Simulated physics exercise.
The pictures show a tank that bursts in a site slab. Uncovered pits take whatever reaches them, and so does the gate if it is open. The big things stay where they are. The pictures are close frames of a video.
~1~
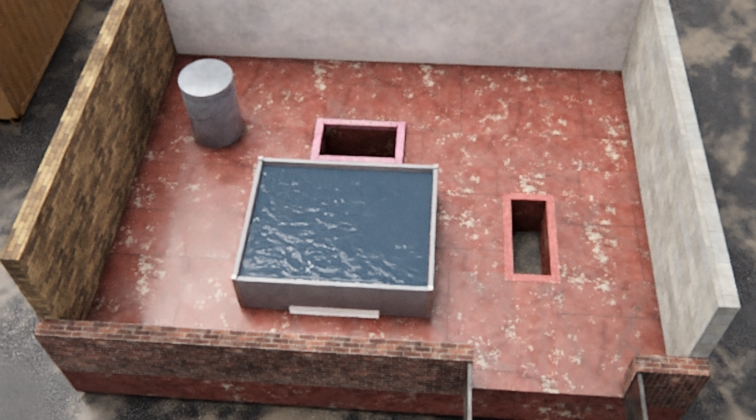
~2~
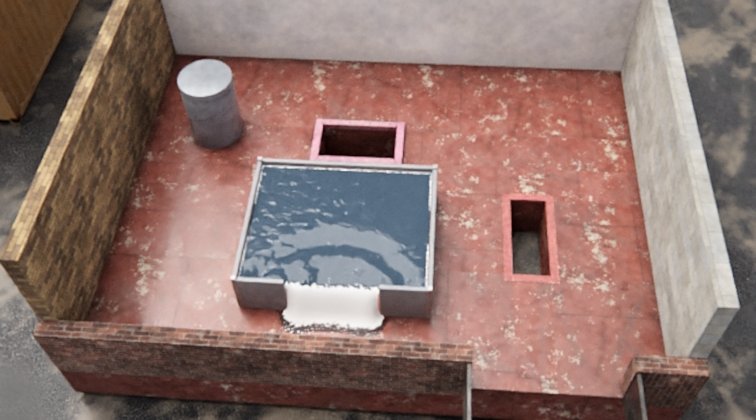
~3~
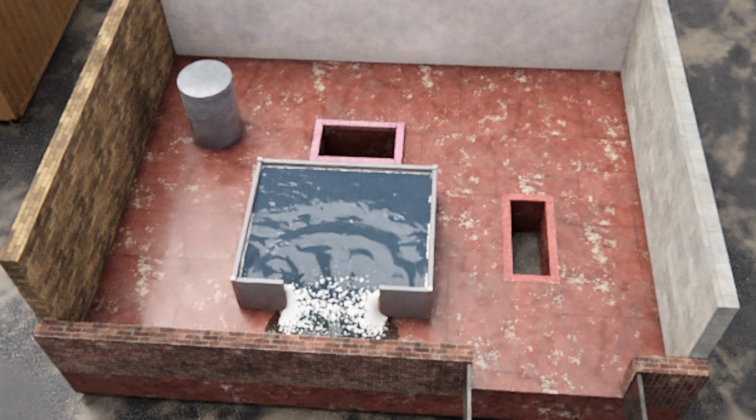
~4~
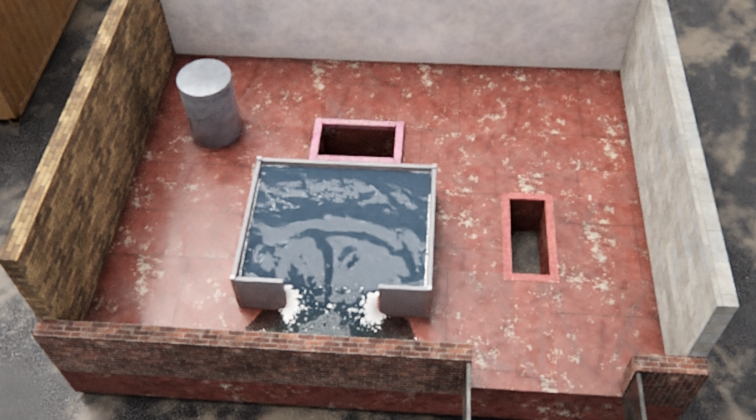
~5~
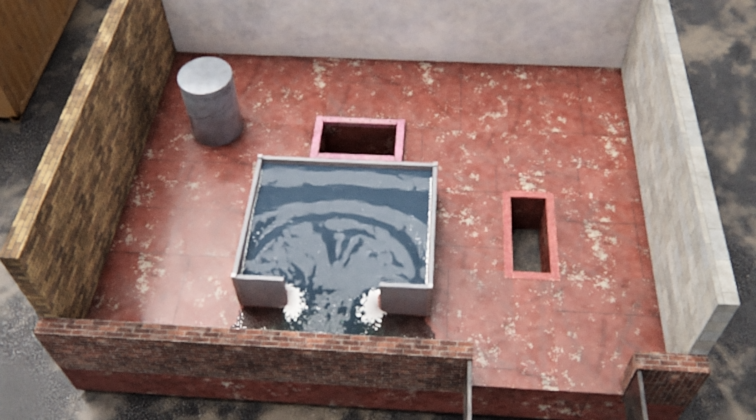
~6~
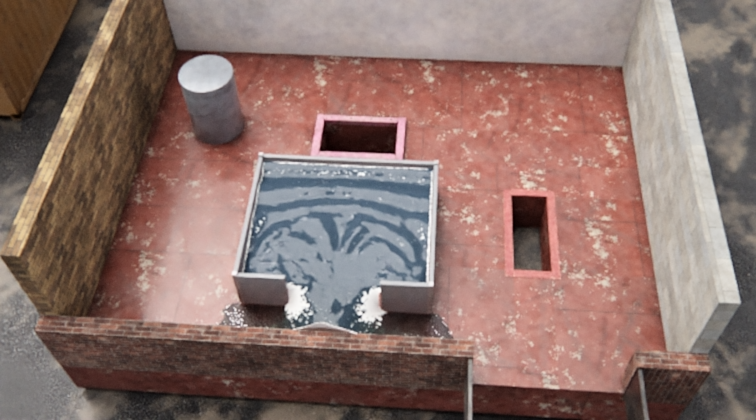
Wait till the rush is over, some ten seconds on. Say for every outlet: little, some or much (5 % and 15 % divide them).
One by one: The gate takes from 5 to 15 %; the red pit takes from 5 to 15 %; the pink pit takes under 5 %.
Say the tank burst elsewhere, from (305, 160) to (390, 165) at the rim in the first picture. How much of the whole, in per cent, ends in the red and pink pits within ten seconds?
Roughly, in per cent: Red 2, pink 40.
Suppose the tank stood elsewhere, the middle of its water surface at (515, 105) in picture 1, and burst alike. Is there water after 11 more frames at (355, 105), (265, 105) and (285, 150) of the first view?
In turn: Free of water, dry, no water.
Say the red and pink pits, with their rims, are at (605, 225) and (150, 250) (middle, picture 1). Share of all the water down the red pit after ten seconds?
Parts in a hundred: Red 15.
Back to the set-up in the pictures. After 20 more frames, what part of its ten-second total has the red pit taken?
I make it 30 per cent.
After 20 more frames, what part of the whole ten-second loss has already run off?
I make it 25 per cent.
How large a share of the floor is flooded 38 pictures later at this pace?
I make it 75 per cent.
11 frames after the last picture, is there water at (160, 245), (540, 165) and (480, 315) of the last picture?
In that order: Wet, not flooded, flooded.
A moment on, water covers 20 % of the floor; the gate 0 %, the red pit 0 %, the pink pit 0 %.
Next, water covers 30 % of the floor; the gate 0 %, the red pit 1 %, the pink pit 0 %.
Then, water covers 45 % of the floor; the gate 2 %, the red pit 2 %, the pink pit 0 %.
Later, water covers 75 % of the floor; the gate 4 %, the red pit 4 %, the pink pit 0 %.
In the end, water covers 95 % of the floor; the gate 8 %, the red pit 7 %, the pink pit 0 %.
